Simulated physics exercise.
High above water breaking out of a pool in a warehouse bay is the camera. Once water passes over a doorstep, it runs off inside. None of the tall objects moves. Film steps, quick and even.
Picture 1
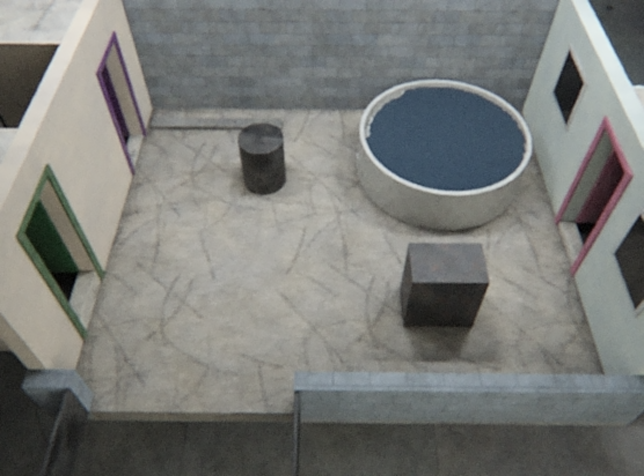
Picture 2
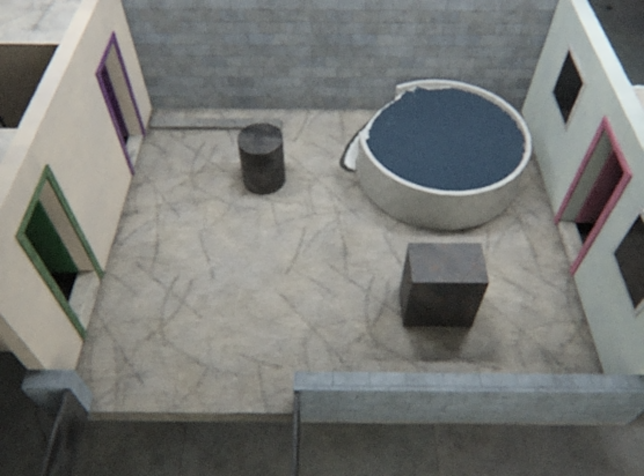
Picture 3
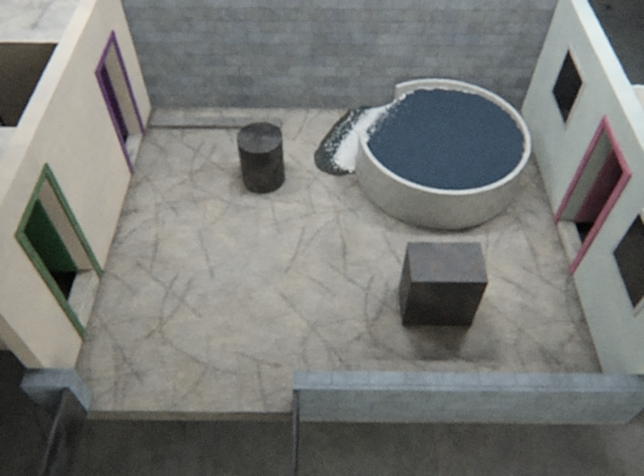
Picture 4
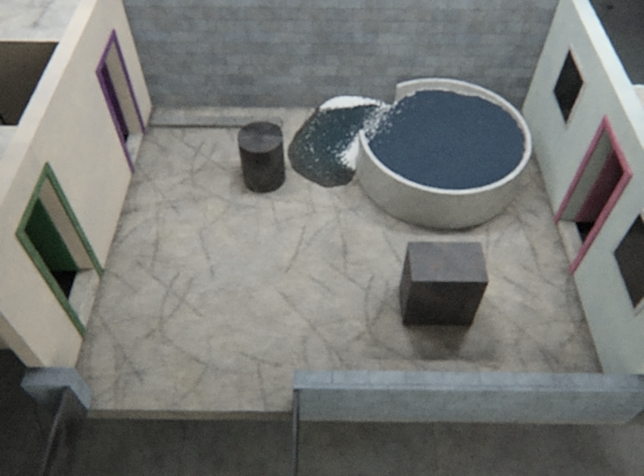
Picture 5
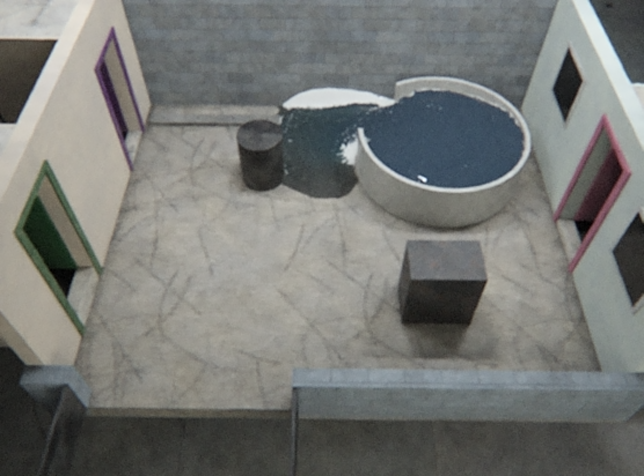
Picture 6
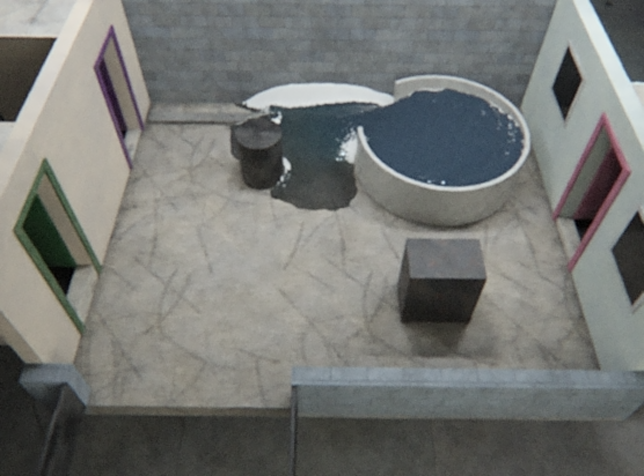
Dark water broke out through the left side of a round pool and spread leftward across the cracked floor, foaming white along the back wall, until it reached and pushed around a dark cylinder.
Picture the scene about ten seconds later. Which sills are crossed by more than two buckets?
The green door sill is not crossed by that much. The pink door sill is not crossed by that much. The purple door sill is crossed by more than that.
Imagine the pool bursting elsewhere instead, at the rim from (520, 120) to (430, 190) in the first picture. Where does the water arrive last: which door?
Last: The door marked purple.
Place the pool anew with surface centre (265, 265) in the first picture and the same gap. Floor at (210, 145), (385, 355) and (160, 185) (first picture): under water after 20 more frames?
Result: Inundated; spared; inundated.
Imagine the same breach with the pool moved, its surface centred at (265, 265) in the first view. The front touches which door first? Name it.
That is the green one.
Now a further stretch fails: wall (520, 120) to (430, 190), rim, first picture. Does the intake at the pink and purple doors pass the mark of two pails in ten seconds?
The pink one ends up above, and the purple one ends up above.
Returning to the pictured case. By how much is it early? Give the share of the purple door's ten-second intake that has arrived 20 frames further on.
Around 50 in a hundred.
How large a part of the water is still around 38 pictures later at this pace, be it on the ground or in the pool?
74 per cent.
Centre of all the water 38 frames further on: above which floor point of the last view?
Roughly (312, 177) in the last picture.
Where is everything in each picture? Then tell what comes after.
The first picture shows the pool at (444, 136) is whole and still.
In the second picture, the front is at (350, 169), out from the gap at (370, 132).
In the third picture, water pours out at (370, 132) and has run to (323, 165).
In the fourth picture, water pours out at (370, 133) and has run to (296, 164).
In the fifth picture, the front is at a hidden place, out from the gap at (369, 131).
In the sixth picture, the front is at (240, 104), out from the gap at (369, 129).
A moment on, water covers 20 % of the floor; the green door not reached, the pink door not reached, the purple door under two buckets in.
Next, water covers 30 % of the floor; the green door not reached, the pink door not reached, the purple door far over two buckets in.
Then, water covers 45 % of the floor; the green door wet at the sill, nothing in, the pink door not reached, the purple door far over two buckets in.
Later, water covers 80 % of the floor; the green door wet at the sill, nothing in, the pink door wet at the sill, nothing in, the purple door far over two buckets in.
In the end, water covers 100 % of the floor; the green door wet at the sill, nothing in, the pink door wet at the sill, nothing in, the purple door far over two buckets in.
